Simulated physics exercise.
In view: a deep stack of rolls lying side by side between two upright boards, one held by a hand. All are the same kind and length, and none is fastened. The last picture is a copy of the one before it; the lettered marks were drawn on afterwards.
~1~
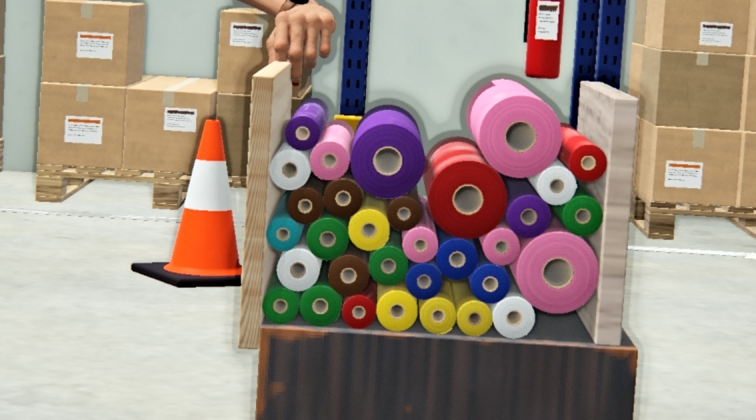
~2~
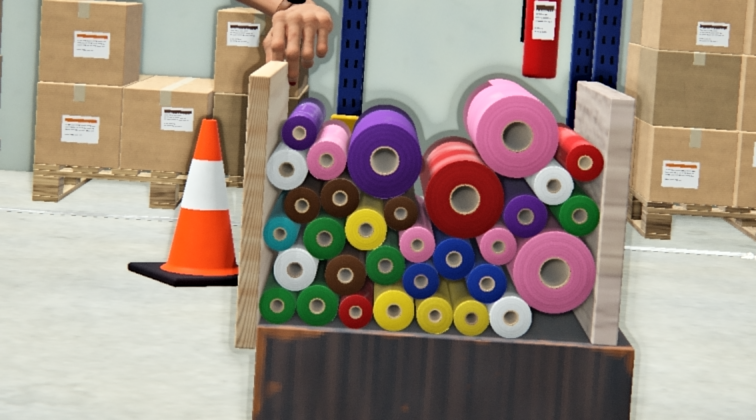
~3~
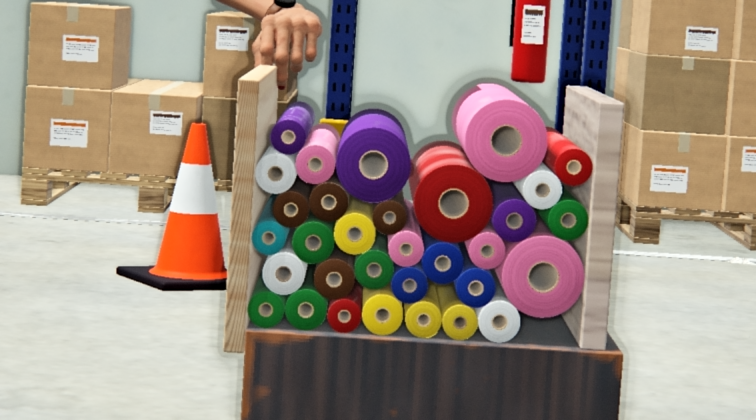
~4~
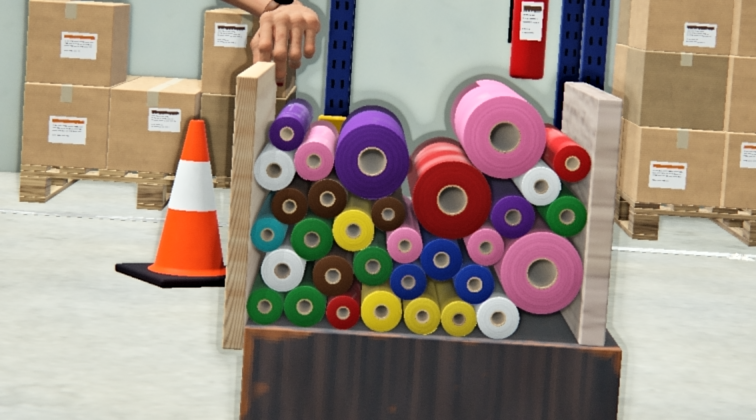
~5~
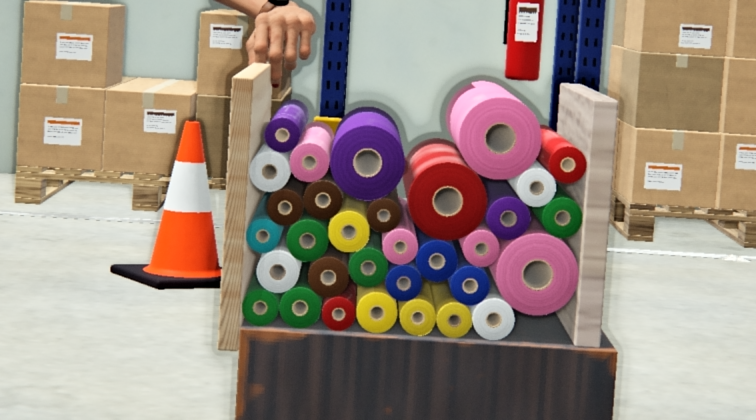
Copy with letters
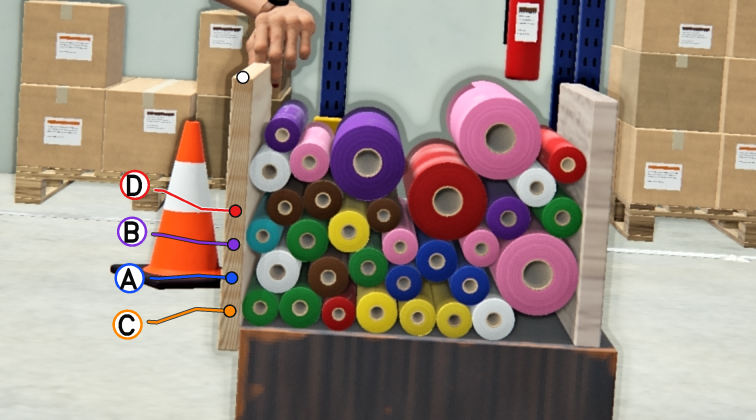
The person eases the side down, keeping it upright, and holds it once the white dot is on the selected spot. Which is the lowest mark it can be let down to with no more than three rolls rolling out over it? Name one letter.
It can be let down to B.
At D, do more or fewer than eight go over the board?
It loses fewer than eight.
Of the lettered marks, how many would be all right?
The number is two.
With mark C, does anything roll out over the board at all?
At C: Yes.
On the marked copy, A at (231, 278); B at (233, 244); C at (229, 311); D at (235, 211); the white dot at (242, 77).
With B. Early on, top of the board (250, 154).
Further on, top of the board (245, 241).
At the end, top of the board (245, 244), two out over the board.
As for the rest, A more than three out over the board; C more than three out over the board; D none out over the board.
